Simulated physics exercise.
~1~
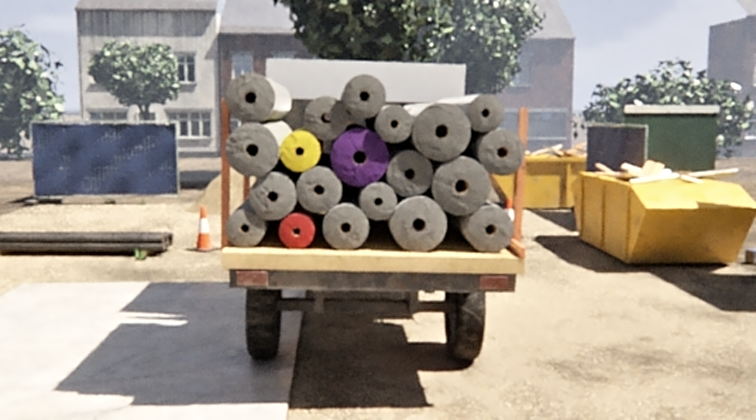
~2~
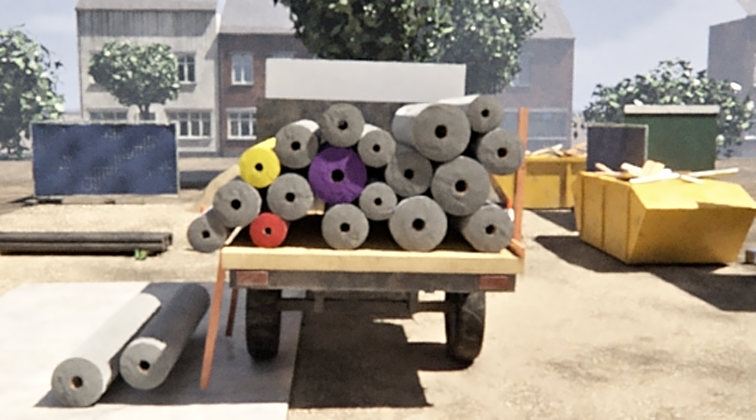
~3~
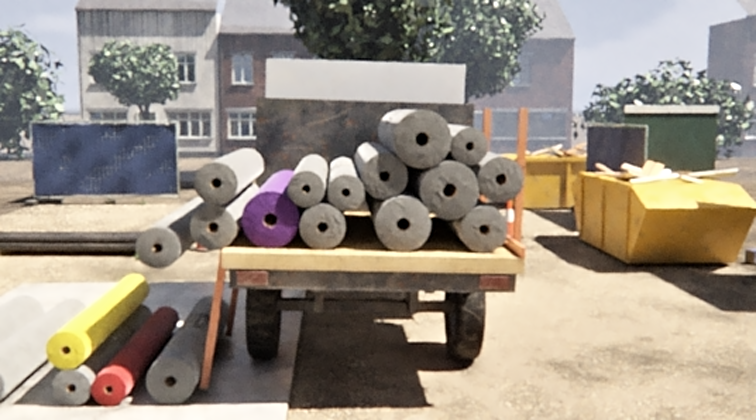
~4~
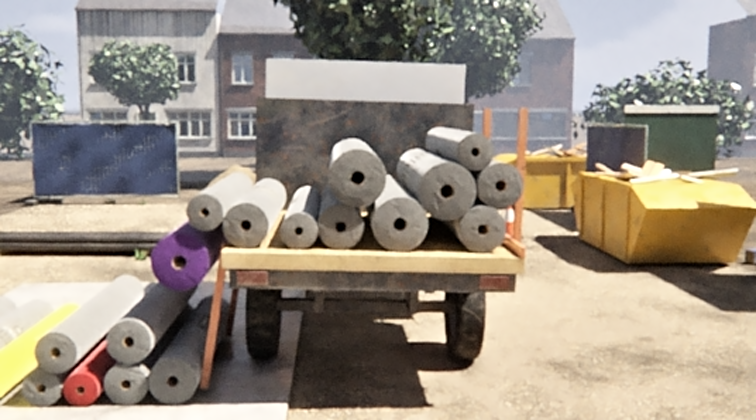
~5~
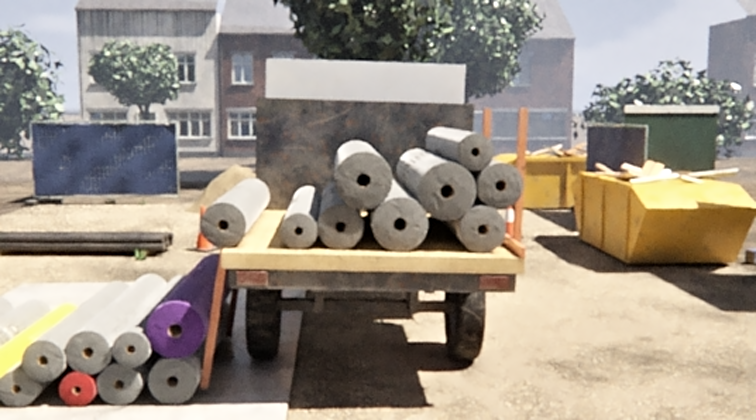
In a yard, a flatbed's left posts drop and many rolls tumble off, some staying aboard.
